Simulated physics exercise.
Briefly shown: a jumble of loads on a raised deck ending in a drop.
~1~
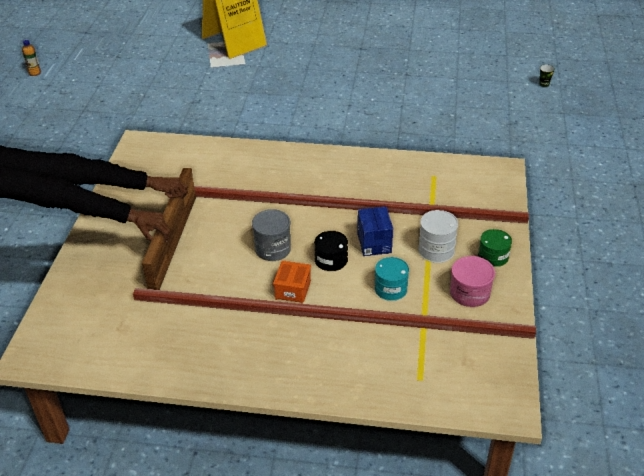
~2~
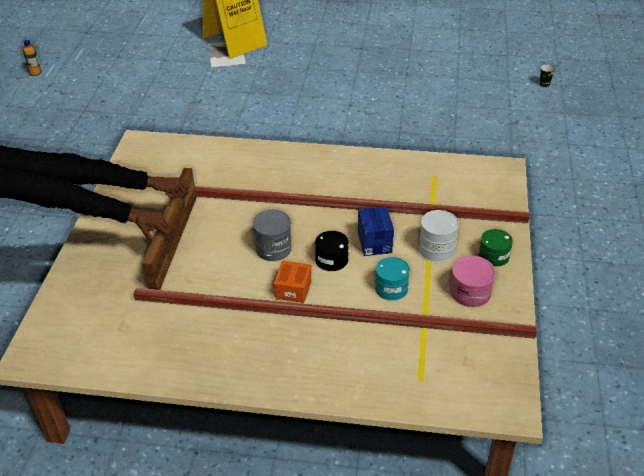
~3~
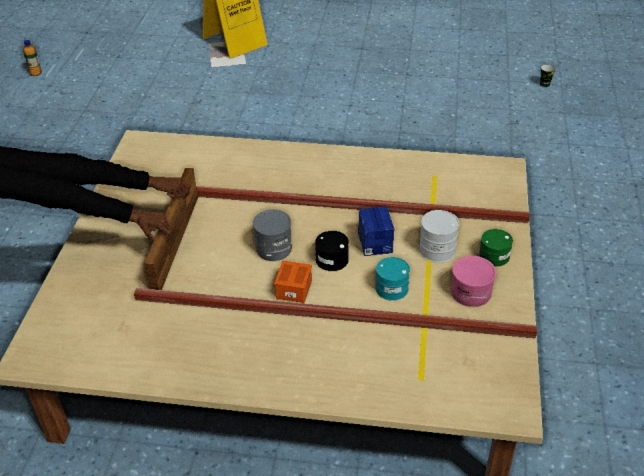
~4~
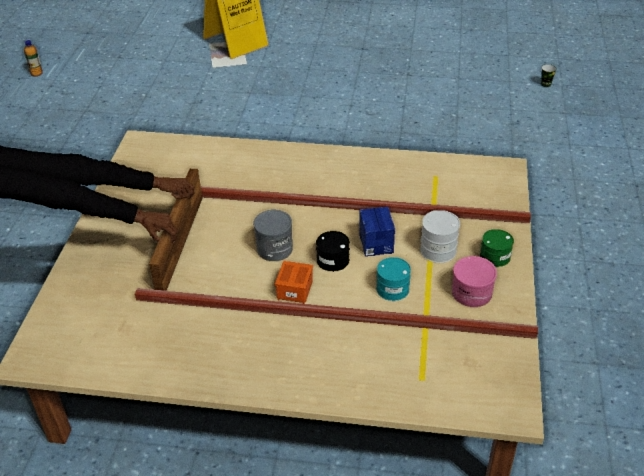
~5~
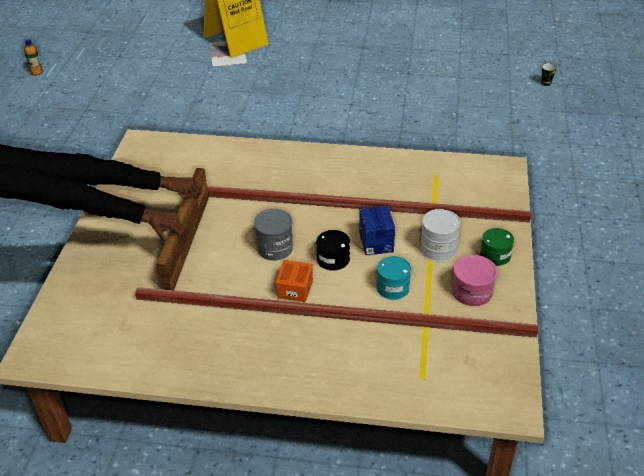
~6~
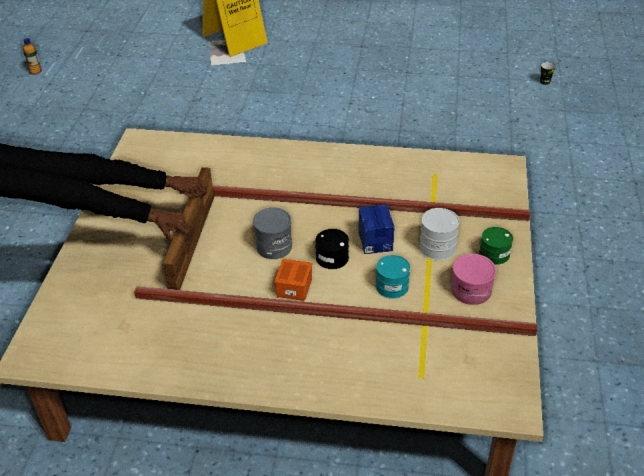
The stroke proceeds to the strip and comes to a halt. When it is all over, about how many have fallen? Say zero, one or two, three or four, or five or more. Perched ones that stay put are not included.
I expect none of them to drop off the edge.
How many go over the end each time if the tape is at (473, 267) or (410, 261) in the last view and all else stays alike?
It would be 2 and 0.
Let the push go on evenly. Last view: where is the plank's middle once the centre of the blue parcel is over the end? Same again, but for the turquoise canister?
(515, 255) and (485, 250), roughly.
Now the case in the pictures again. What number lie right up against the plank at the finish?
The count in contact is 3.
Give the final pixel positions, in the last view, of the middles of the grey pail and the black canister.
(449, 248) and (472, 274), roughly.
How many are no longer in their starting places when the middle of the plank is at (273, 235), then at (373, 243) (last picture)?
So far 1, and 5 at the second.
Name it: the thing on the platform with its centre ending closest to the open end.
It's the green canister that is foremost.
A little later, none off yet; green canister at rest near (496, 246); pink pail at rest near (473, 280); white canister at rest near (439, 234).
When it is over, the number that fall off is zero.
